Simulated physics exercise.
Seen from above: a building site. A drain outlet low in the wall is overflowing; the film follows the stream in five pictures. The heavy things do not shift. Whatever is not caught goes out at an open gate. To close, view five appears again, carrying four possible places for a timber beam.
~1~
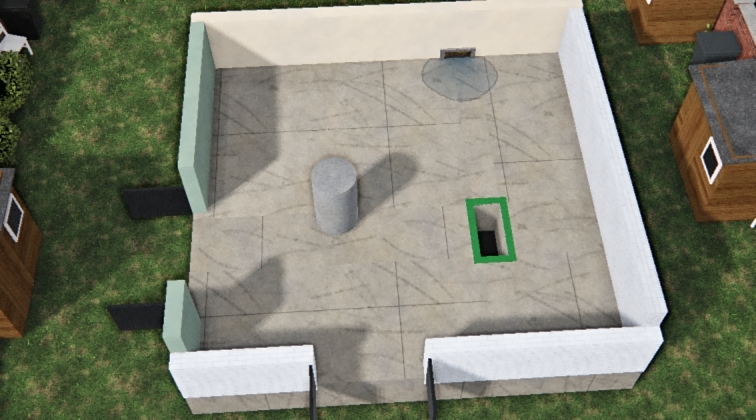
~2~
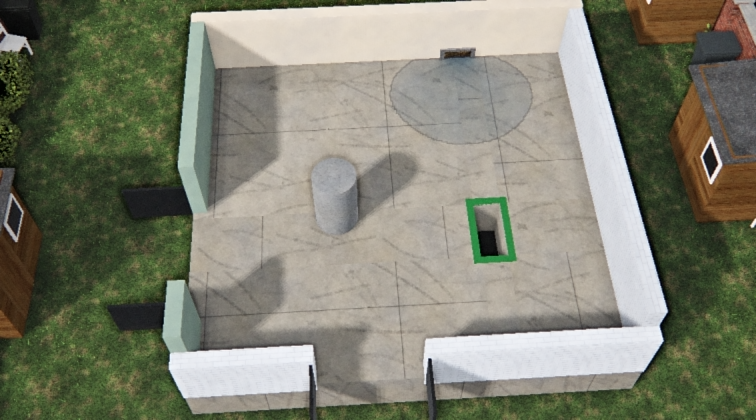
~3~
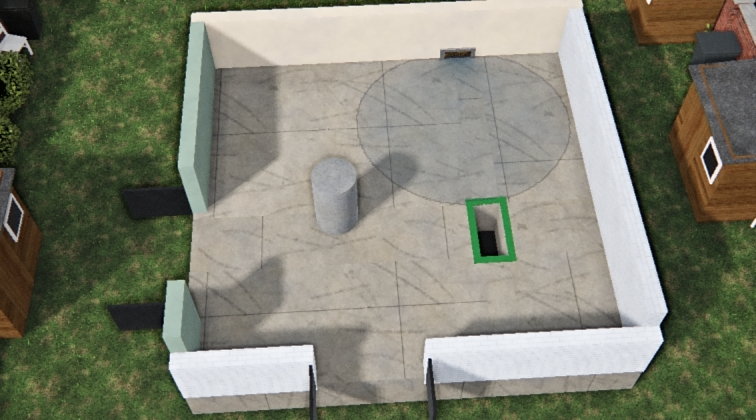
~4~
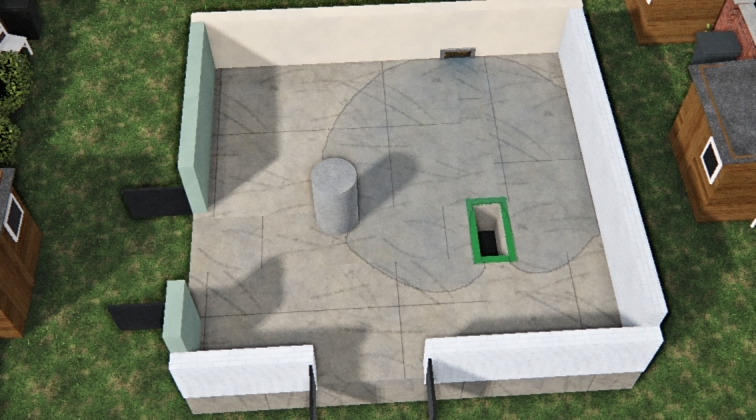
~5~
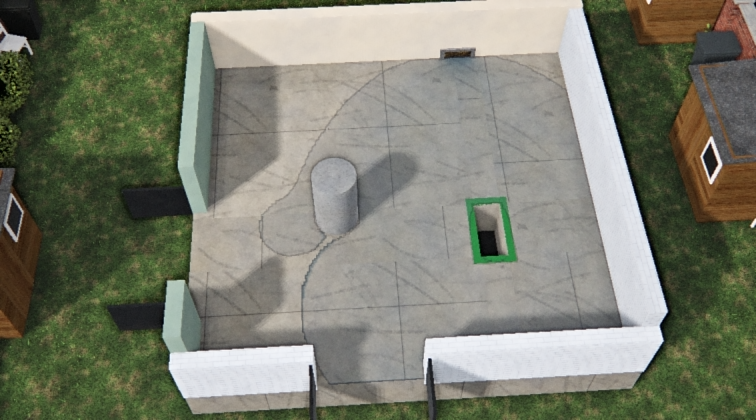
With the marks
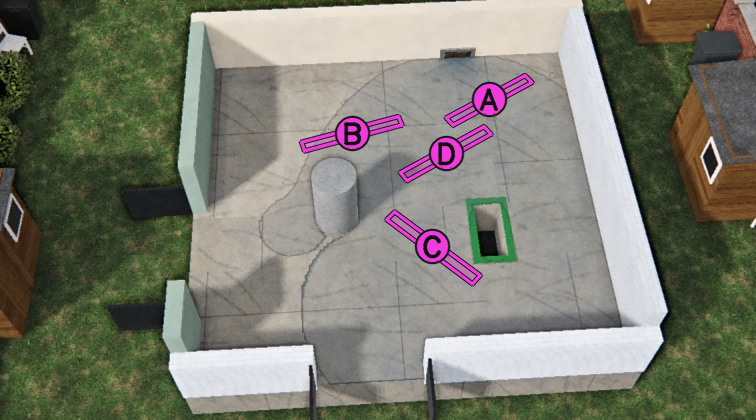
Water spreads in a thin, darkening sheet from a small opening in the cream back wall of a roofless, walled concrete yard, seen from high above by a still camera. A grey cylinder stands near the middle, a green-edged drain lies to its right, and pale green and white walls with open dark gates border the floor. The rounded front widens, reaches and surrounds the drain, then wraps the cylinder and covers most of the floor.
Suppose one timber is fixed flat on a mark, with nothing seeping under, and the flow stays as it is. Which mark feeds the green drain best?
Go for C.
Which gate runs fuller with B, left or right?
The right one.
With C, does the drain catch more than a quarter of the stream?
Yes.
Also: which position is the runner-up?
That is position B.
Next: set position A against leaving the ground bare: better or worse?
Position A is worse.
On the marked copy, A from (449, 121) to (528, 78); B from (303, 146) to (400, 120); C from (390, 215) to (476, 279); D from (403, 176) to (487, 130).
With A, about 7 % of the stream goes into the green drain, about 91 % out by the gates.
With B, about 23 % of the stream goes into the green drain, about 76 % out by the gates.
With C, about 34 % of the stream goes into the green drain, about 65 % out by the gates.
With D, about 9 % of the stream goes into the green drain, about 90 % out by the gates.
